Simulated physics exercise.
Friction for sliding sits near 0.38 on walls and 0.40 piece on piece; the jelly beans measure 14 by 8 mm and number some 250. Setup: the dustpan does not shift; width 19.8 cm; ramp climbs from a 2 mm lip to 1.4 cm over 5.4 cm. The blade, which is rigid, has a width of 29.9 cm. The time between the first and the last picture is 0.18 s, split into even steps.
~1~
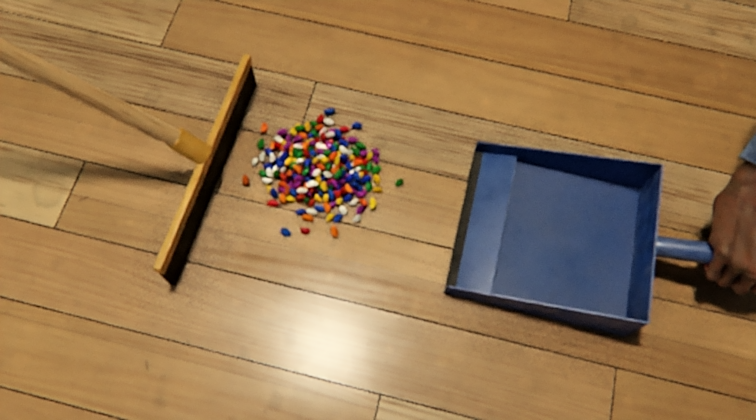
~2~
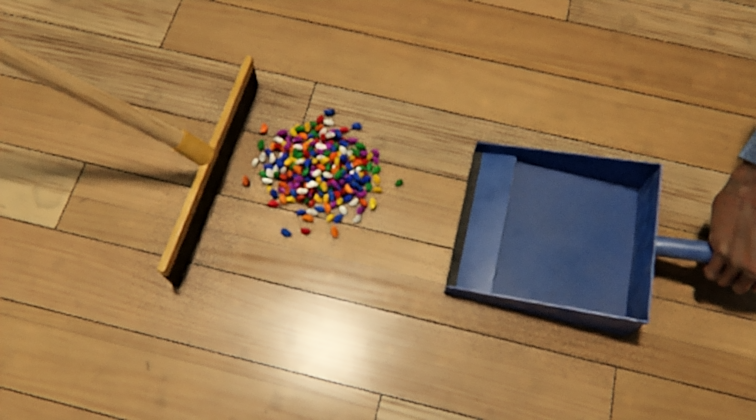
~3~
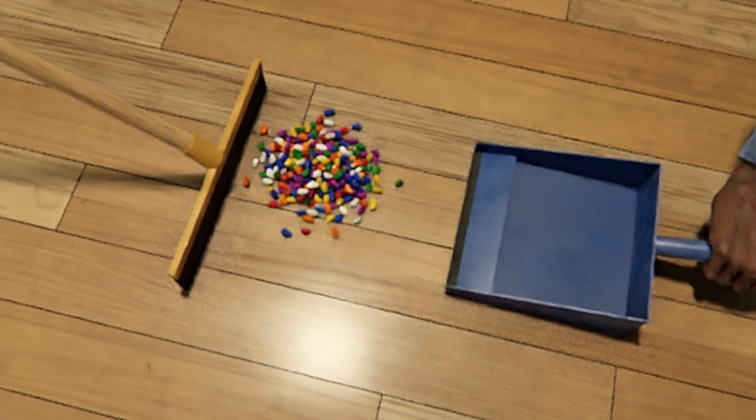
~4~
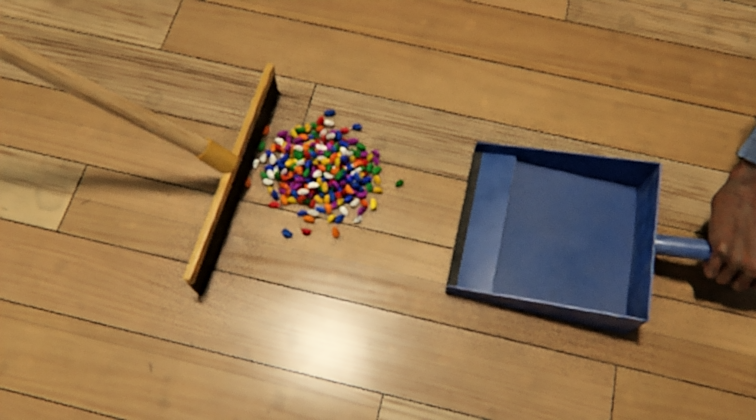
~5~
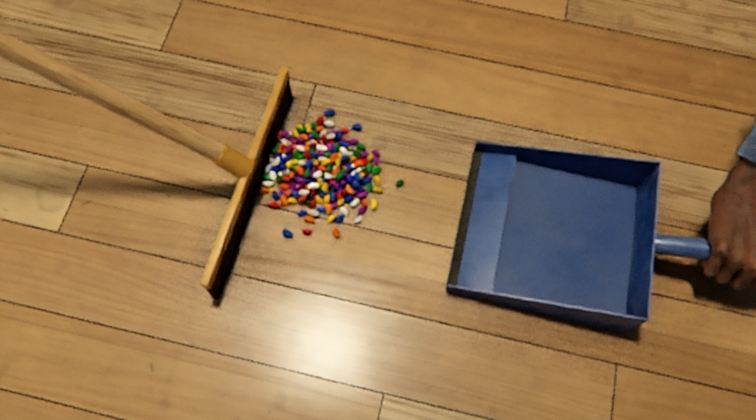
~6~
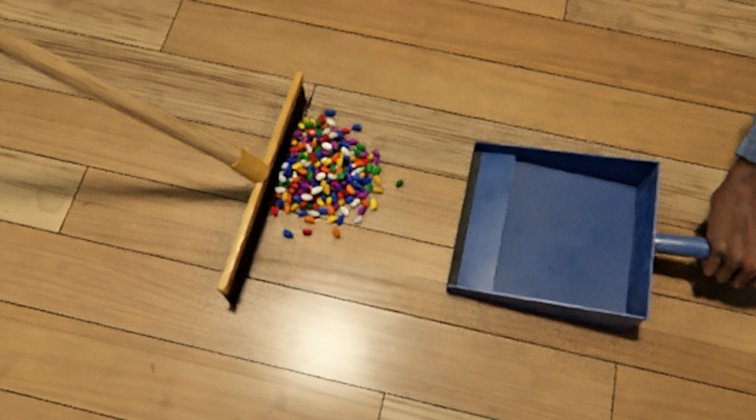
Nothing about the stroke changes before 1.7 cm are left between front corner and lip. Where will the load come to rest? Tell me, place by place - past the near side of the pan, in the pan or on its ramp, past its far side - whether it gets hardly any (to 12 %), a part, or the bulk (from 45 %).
Near side gets hardly any. Pan gets the bulk. Far side gets hardly any.
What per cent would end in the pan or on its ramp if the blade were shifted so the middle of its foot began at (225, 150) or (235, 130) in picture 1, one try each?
The two tries give some 60 % and some 60 %.
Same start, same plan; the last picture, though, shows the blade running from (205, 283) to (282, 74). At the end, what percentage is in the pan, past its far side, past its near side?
Split: Pan = 55, far = 10, near = 0.
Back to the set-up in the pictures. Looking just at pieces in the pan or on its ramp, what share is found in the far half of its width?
Around 60 in a hundred.
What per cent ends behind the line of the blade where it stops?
Roughly 0 per cent of it.
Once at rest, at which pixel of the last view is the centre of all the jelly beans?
In the last view, approximately (475, 212).
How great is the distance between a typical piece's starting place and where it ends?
The figure is about 22 cm.
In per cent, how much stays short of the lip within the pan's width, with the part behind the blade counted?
About 30 per cent.
Then, 0.22 s after the last picture, middle of the blade 13 cm from the lip; 0 % over the lip, far side 5 %, near side 0 %.
Then, 0.36 s after the last picture, middle of the blade 6 cm from the lip; 10 % over the lip, far side 5 %, near side 0 %.
Then, 0.63 s after the last picture, middle of the blade 2 cm from the lip; 60 % over the lip, far side 10 %, near side 5 %.
In the end, near side 5 %, pan 60 %, far side 10 %, in front of the lip or behind the blade 30 %.
